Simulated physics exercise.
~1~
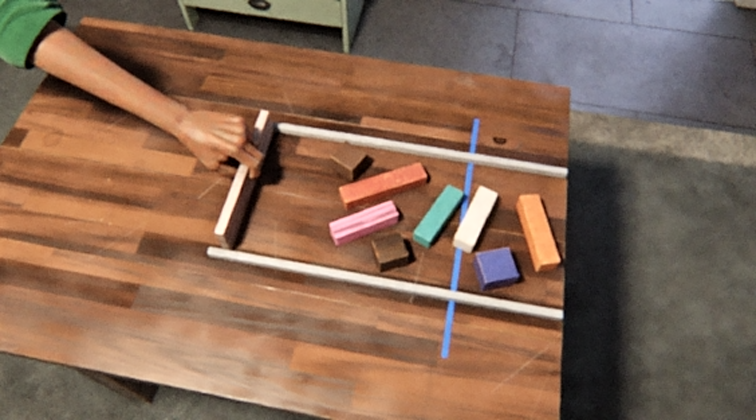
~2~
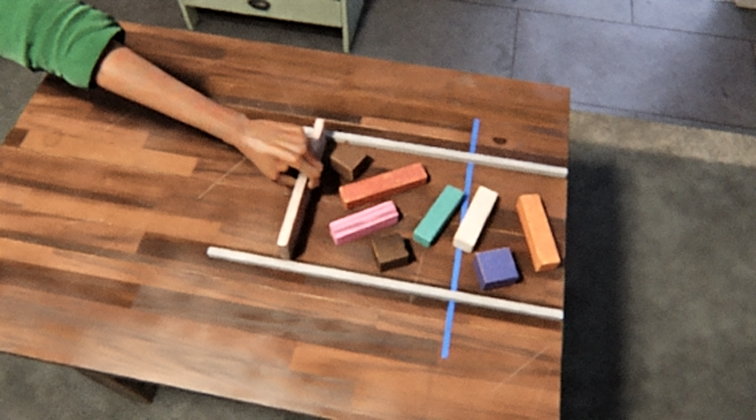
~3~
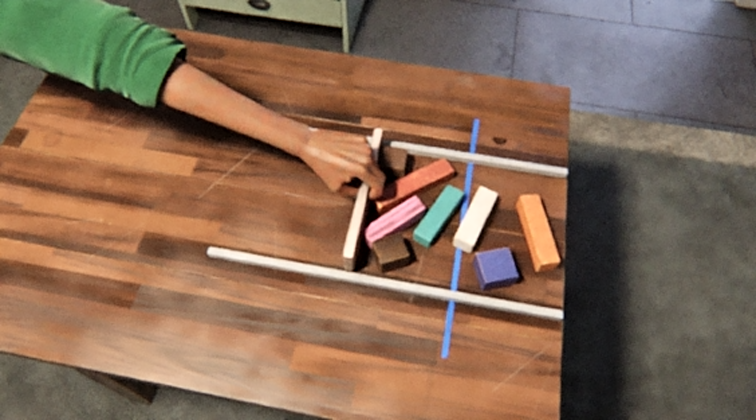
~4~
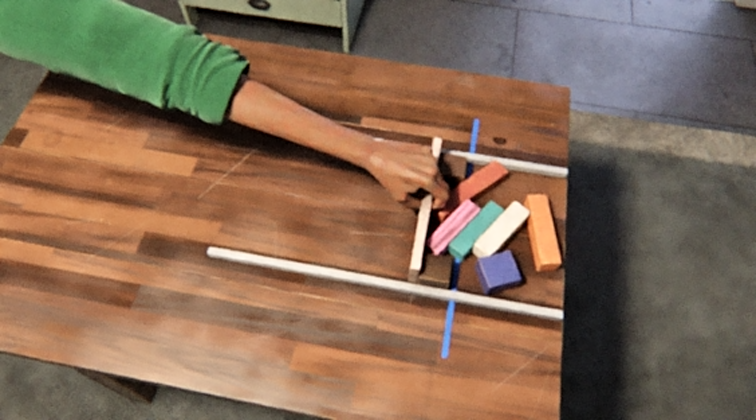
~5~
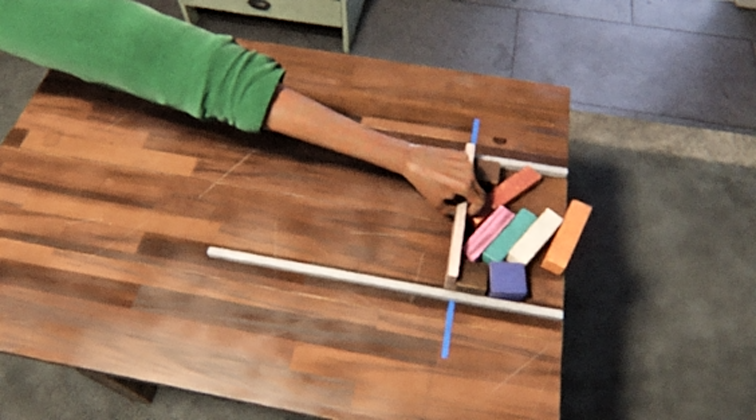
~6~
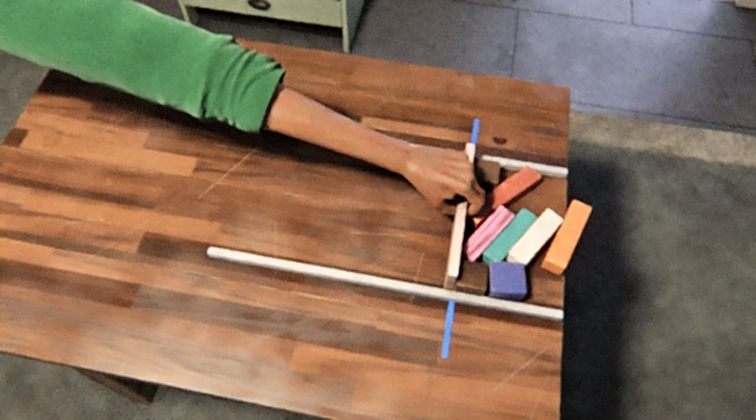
A board pushed by a hand slides right between two pale rails on a wooden table, gathering colored blocks and sticks and shoving them toward the table's edge. It stops at the blue tape, with the orange bar jutting over the edge and none fallen.
